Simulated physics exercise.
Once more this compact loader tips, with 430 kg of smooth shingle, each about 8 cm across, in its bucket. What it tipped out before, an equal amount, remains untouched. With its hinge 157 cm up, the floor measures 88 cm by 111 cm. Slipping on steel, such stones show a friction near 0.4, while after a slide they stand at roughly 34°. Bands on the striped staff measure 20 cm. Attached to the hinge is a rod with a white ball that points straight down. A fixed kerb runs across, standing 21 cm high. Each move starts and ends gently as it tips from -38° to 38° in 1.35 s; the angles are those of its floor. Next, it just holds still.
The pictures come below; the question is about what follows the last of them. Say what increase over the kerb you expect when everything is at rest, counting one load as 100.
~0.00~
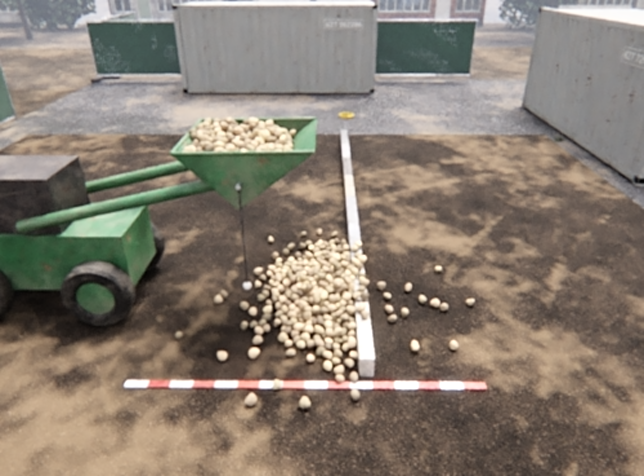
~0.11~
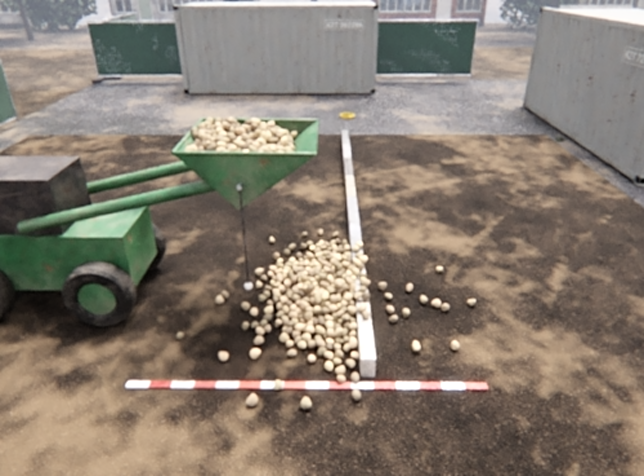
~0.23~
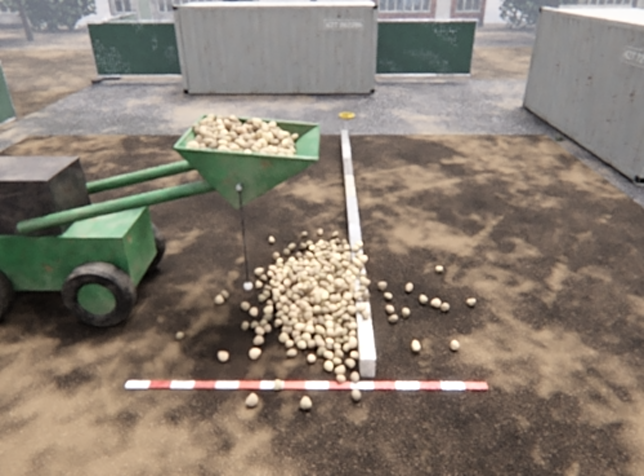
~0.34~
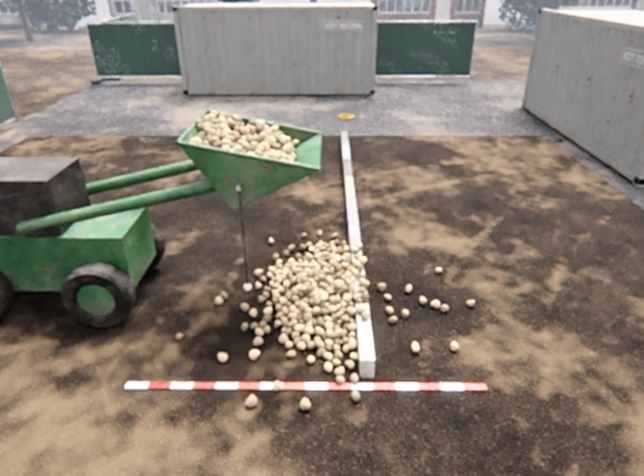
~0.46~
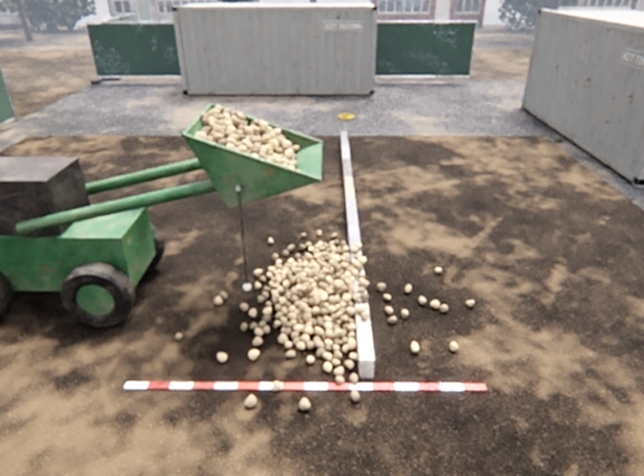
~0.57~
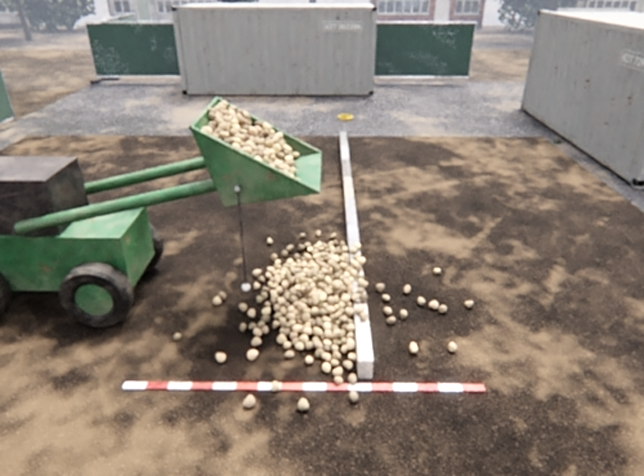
Some 43 per cent is added.
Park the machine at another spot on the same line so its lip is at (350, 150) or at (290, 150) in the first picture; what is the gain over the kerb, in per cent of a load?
About 90 per cent for the first, 15 per cent for the second.
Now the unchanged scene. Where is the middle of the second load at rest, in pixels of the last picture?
Around (348, 287) in the last picture.
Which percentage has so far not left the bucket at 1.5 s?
It holds some 40 percent.
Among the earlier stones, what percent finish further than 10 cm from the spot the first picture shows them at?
Around 15 in a hundred.
After 1.0 s the floor is at 26°; in per cent of one load, 100 in the bucket, 97 on this side of the kerb, 3 over the kerb; the foremost stones are at (435, 308).
After 1.5 s the floor is at 38°; in per cent of one load, 42 in the bucket, 155 on this side of the kerb, 3 over the kerb; the foremost stones are at (435, 308).
After 1.8 s the floor is at 38°; in per cent of one load, 4 in the bucket, 173 on this side of the kerb, 23 over the kerb; the foremost stones are at (444, 303).
After 4.5 s the floor is at 38°; in per cent of one load, 0 in the bucket, 155 on this side of the kerb, 45 over the kerb; the foremost stones are at (499, 288). Net gain over the kerb, 43.
